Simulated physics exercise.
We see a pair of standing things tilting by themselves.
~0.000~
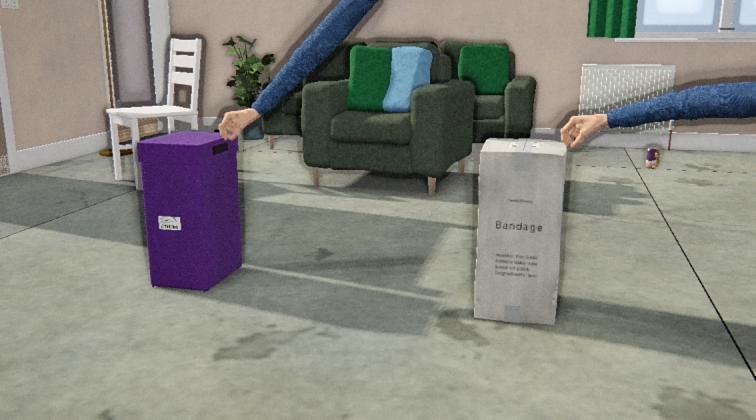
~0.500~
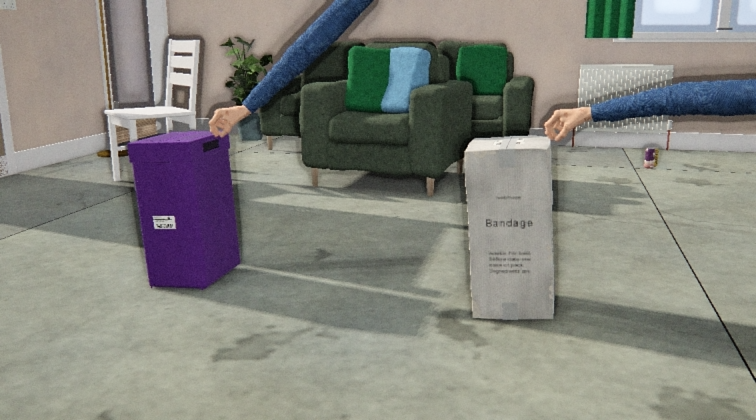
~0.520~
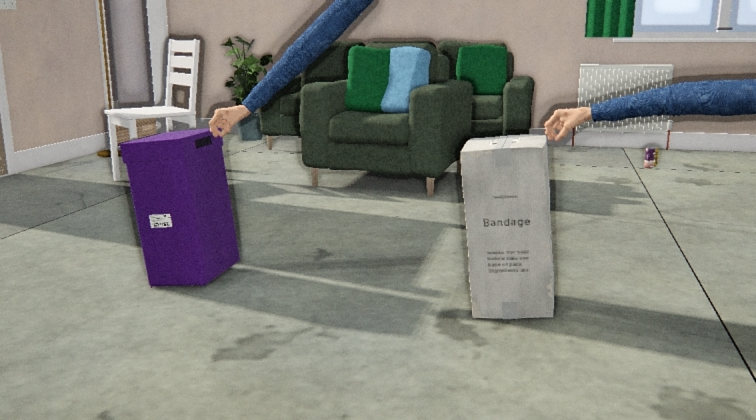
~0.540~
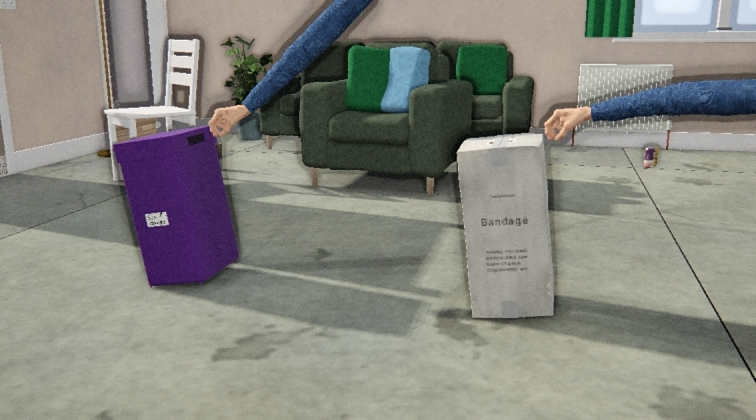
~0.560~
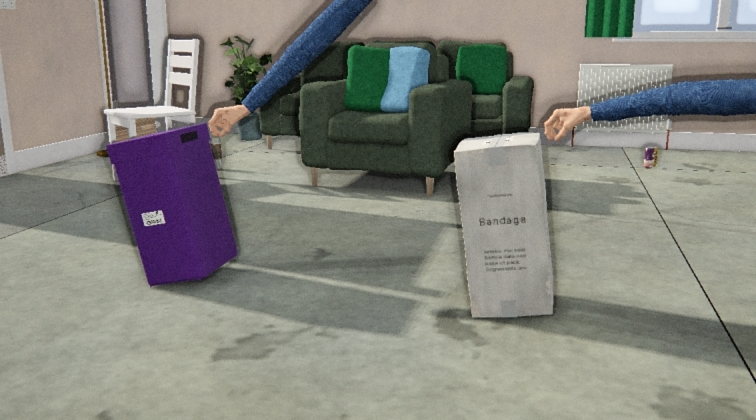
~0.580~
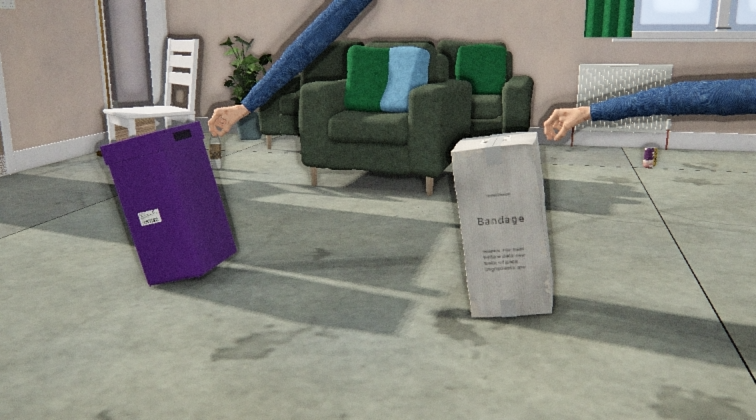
Two blue-sleeved arms reach in from the upper middle and the right of a living room seen from a low, still view, their hands at the tops of two upright boxes. A purple box stands on the left and a pale bandage box on the right, before dark green armchairs. The hands shift slightly left, then stay still while both boxes lean leftward, the purple one further.
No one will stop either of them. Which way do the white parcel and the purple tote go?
The white parcel returns to its base; the purple tote goes down on its side.
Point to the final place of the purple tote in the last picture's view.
Around (101, 239).
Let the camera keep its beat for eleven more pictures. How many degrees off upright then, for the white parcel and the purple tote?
Roughly 6° and 45°.
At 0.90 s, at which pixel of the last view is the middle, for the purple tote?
Roughly at (123, 213).
After 0.74 s, white parcel 8° off upright near (506, 222); purple tote 35° off upright near (150, 201).
After 0.90 s, white parcel upright near (521, 226); purple tote 61° off upright near (123, 212).
After 1.06 s, white parcel 3° off upright near (523, 226); purple tote on its side near (102, 237).
At rest (3.5 s), the white parcel settles on its feet, near (518, 227); the purple tote topples, near (101, 239).
